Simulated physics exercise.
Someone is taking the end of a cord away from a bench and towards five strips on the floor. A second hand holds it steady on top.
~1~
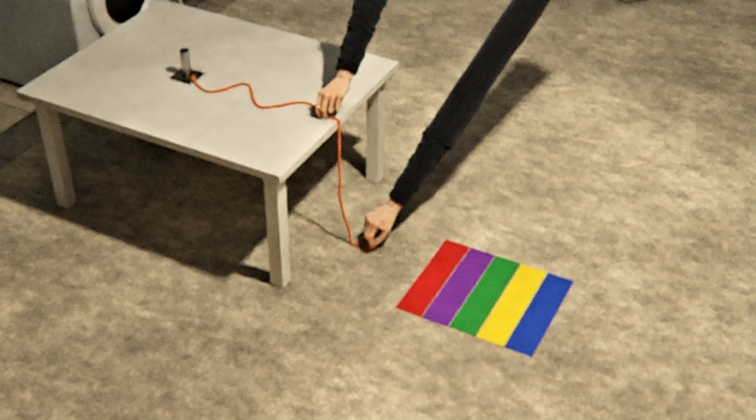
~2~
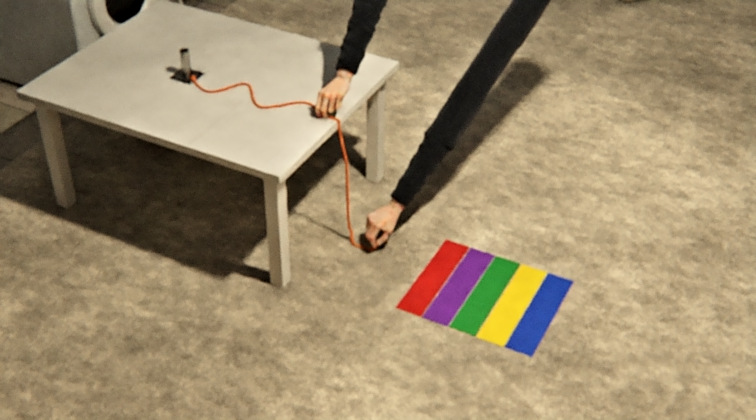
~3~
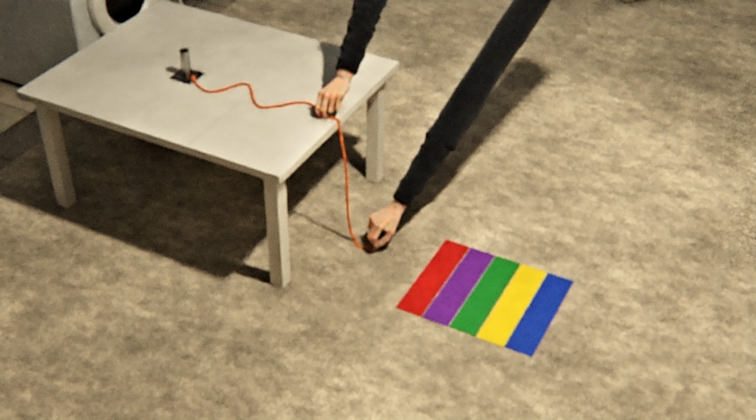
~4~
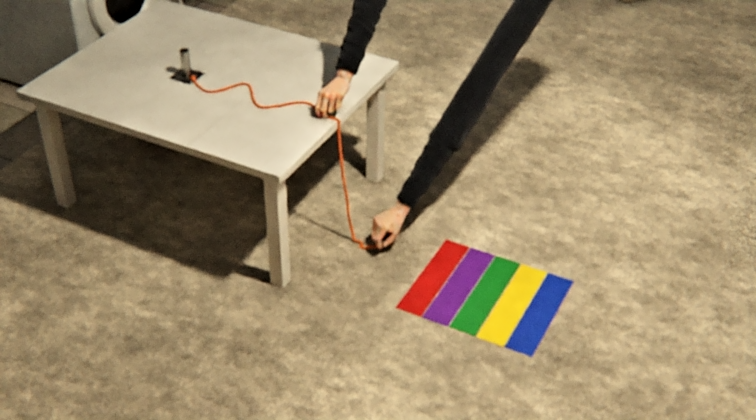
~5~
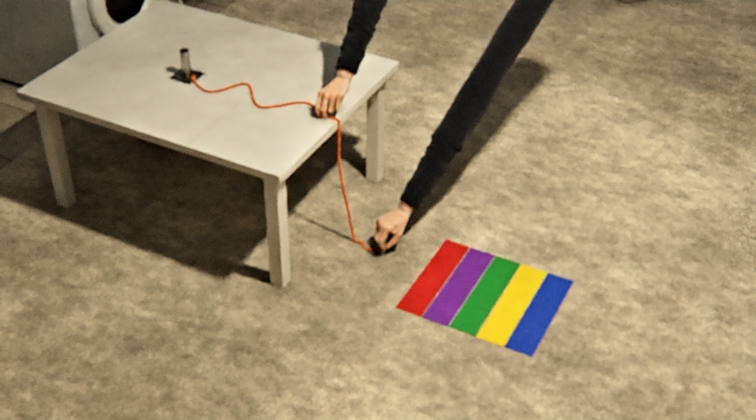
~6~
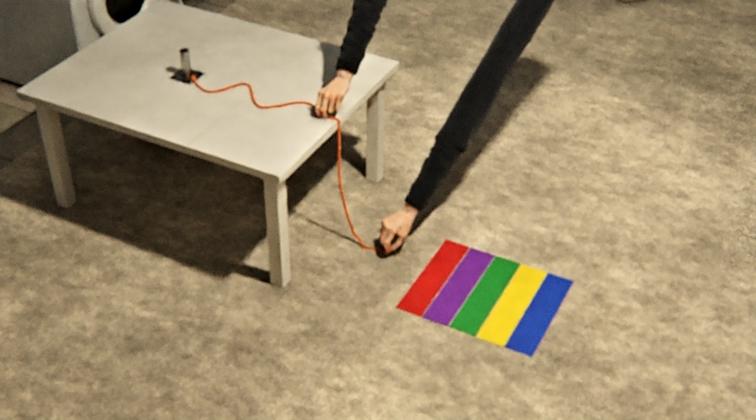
To begin with, an orange cord runs across a pale table and hangs over its edge, one hand resting on it there while another holds its end low near five coloured strips. The lower hand then shifts the end slightly right, towards the red strip, while the upper hand stays still.
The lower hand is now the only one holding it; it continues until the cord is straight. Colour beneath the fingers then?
Yellow.
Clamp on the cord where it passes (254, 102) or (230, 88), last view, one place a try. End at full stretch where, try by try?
(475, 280), then (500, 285).
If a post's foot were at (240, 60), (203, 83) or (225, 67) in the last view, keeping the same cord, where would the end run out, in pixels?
Around (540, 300), then (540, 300), then (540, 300).
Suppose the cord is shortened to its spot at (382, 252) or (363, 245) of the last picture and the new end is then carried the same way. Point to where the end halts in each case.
Case by case it comes to about (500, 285) and then about (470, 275).
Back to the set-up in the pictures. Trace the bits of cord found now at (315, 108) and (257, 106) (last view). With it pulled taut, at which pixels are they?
To (348, 133) for the first and to (294, 107) for the second.
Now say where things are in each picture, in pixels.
In the first picture, end (374, 243); red (418, 299); purple (444, 309); green (471, 318); yellow (498, 328); blue (526, 338).
In the second picture, end (376, 244); cord through (203, 90) (251, 91) (293, 103) (339, 125) (347, 180) (350, 229).
In the third picture, end (378, 245).
In the fourth picture, end (383, 246); cord through (203, 90) (251, 91) (293, 103) (339, 125) (344, 179) (352, 230).
In the fifth picture, end (386, 247).
In the sixth picture, end (391, 249); cord through (203, 90) (251, 91) (293, 103) (339, 125) (339, 178) (352, 230).
Early on, end near (464, 274); over purple.
Midway, end near (497, 285); over green.
At the end of the slack, end near (516, 291); over yellow. It gets as far as the yellow strip.
